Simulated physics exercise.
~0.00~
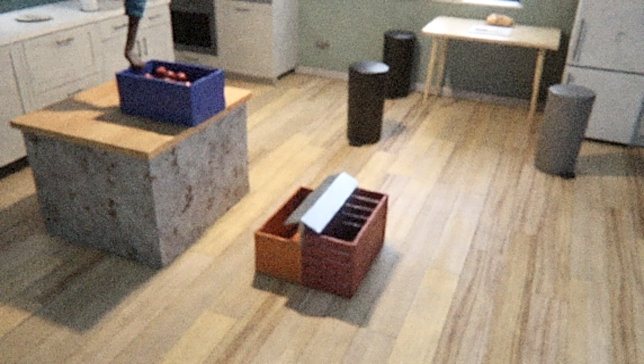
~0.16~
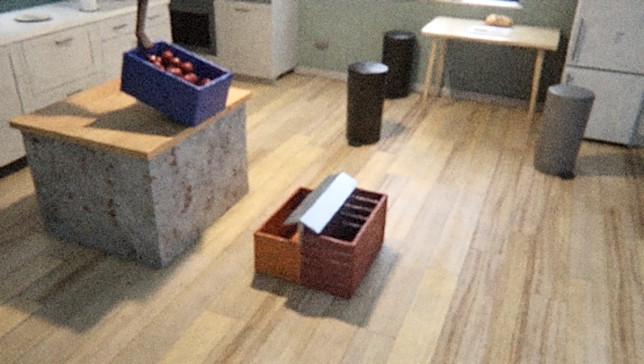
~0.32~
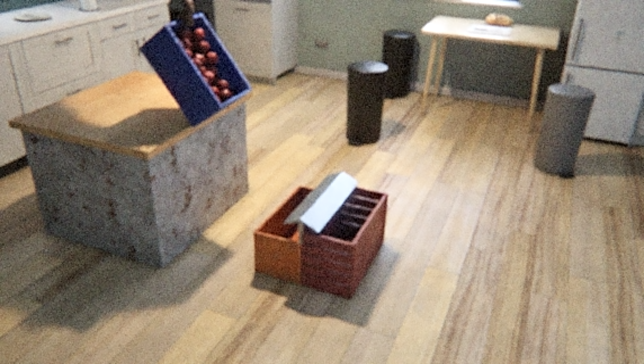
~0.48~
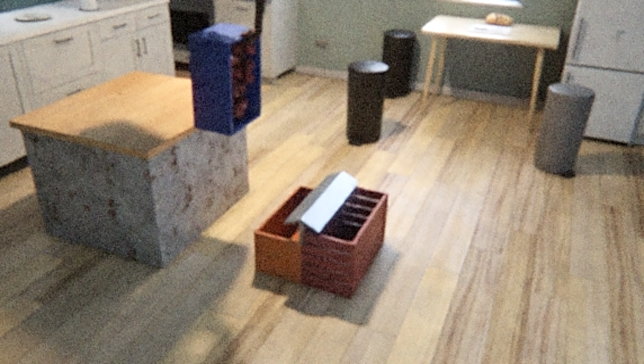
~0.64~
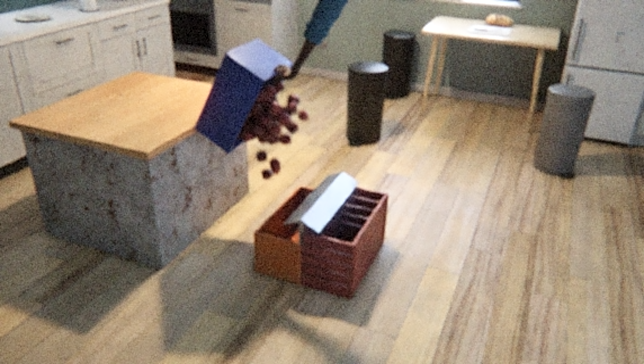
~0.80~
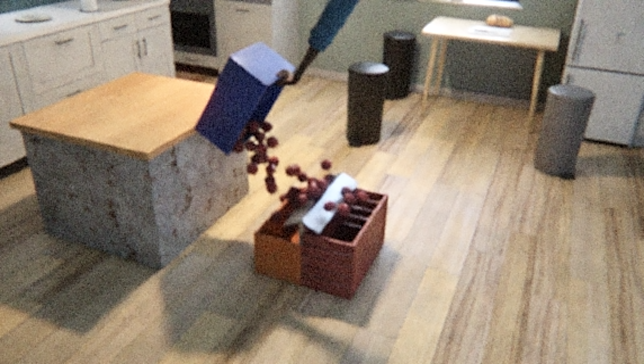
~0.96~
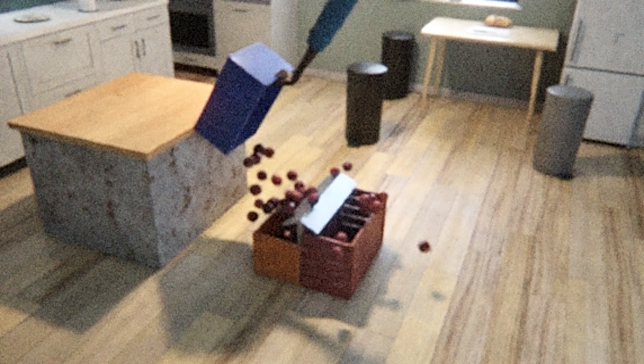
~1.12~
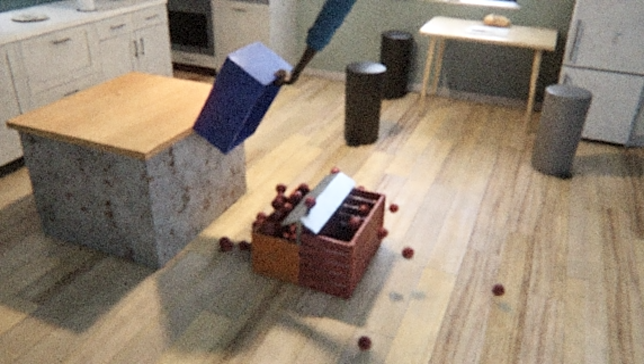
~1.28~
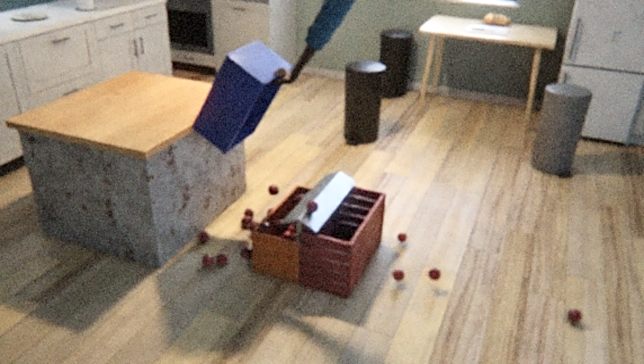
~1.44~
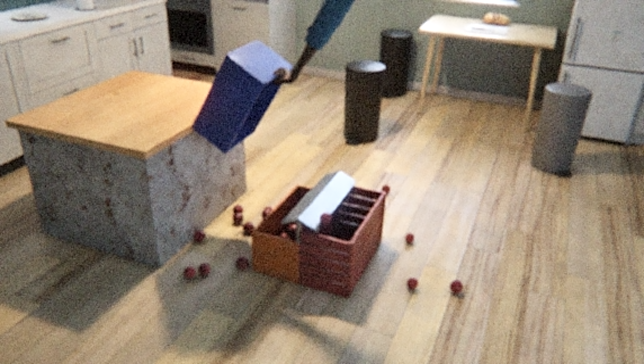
In a kitchen, an arm tipping a blue tote of red apples over a divided box, some scattering across the floor.
